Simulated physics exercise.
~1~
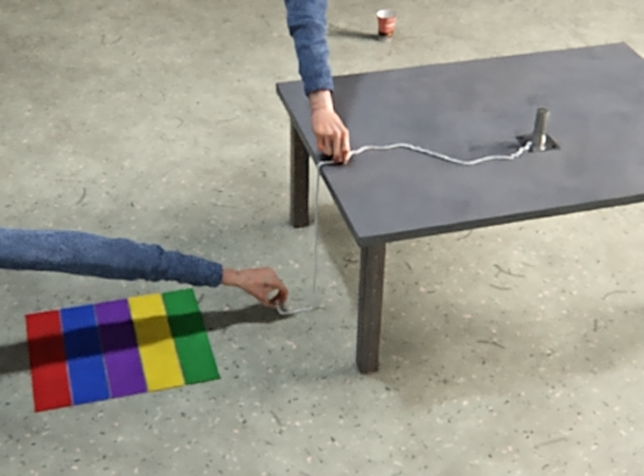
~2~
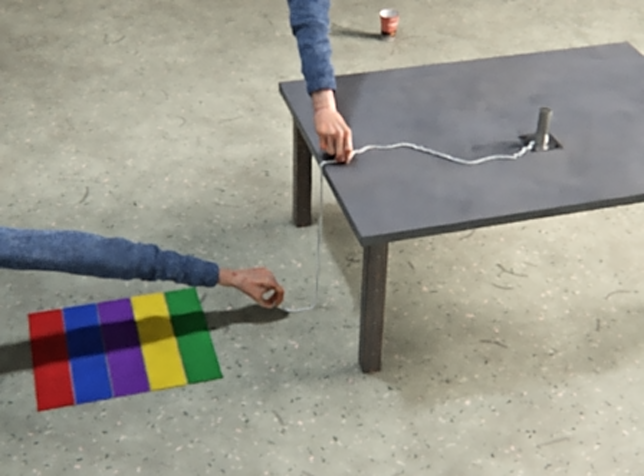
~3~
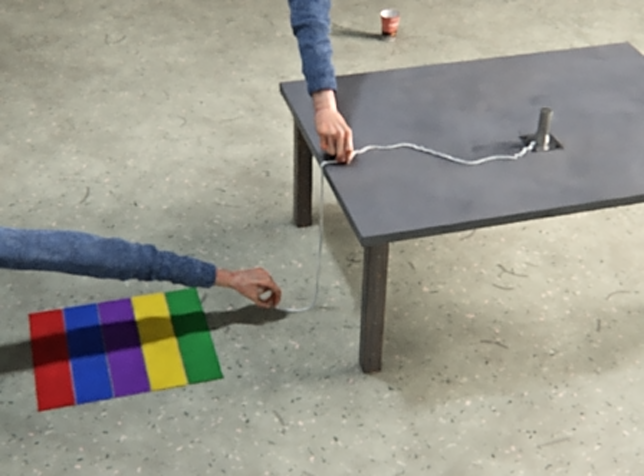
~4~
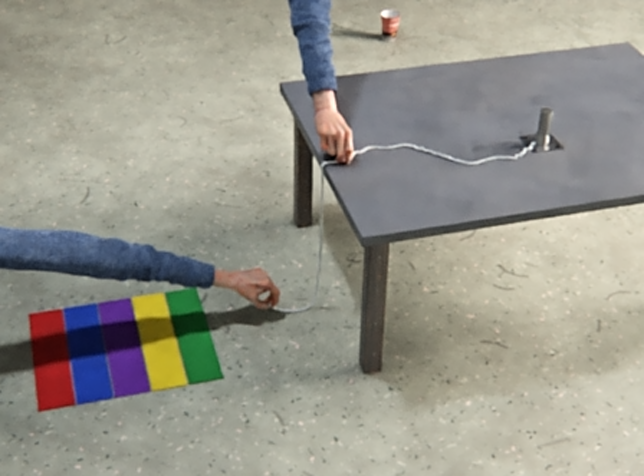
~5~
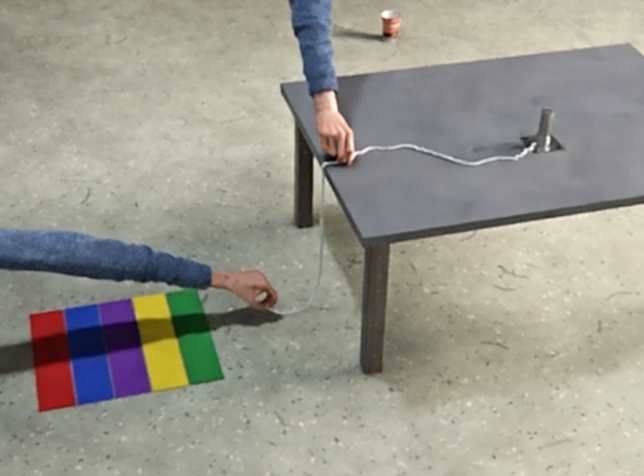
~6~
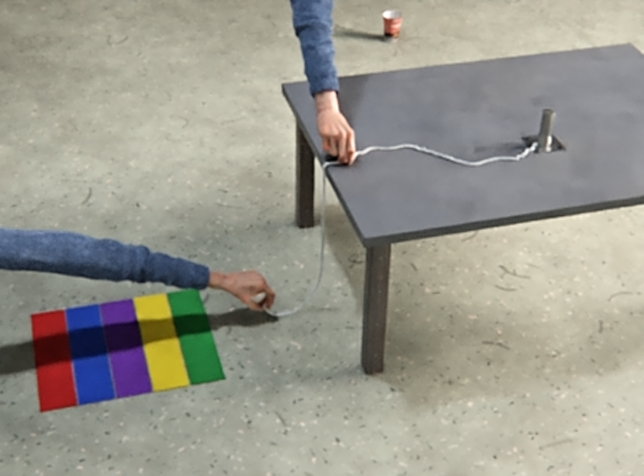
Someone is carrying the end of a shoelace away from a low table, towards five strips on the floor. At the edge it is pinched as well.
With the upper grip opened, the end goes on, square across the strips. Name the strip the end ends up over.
Purple.
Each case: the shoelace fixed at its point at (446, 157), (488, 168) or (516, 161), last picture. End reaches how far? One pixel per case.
First try near (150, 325), second near (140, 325), third near (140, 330).
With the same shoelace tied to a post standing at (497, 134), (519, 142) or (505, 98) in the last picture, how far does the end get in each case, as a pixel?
Estimated pixels per try: (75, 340); (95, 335); (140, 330).
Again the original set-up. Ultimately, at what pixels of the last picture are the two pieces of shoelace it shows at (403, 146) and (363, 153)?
At (375, 160), then (329, 165).
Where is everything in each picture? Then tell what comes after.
End (278, 304); green (199, 364); yellow (163, 370); purple (126, 377); blue (89, 383); red (51, 390), in the first frame.
End (274, 304); shoelace through (515, 155) (450, 158) (383, 148) (323, 166) (320, 232) (317, 290), in the second frame.
End (271, 305), in the third frame.
End (269, 305); shoelace through (516, 155) (451, 158) (384, 148) (324, 166) (321, 233) (317, 290), in the fourth frame.
End (267, 307), in the fifth frame.
End (264, 307); shoelace through (518, 156) (453, 159) (386, 149) (326, 167) (323, 233) (314, 292), in the sixth frame.
Soon after, end near (173, 322); over yellow.
Then, end near (140, 328); over yellow.
At full stretch, end near (121, 331); over purple. The end stops over the purple strip.
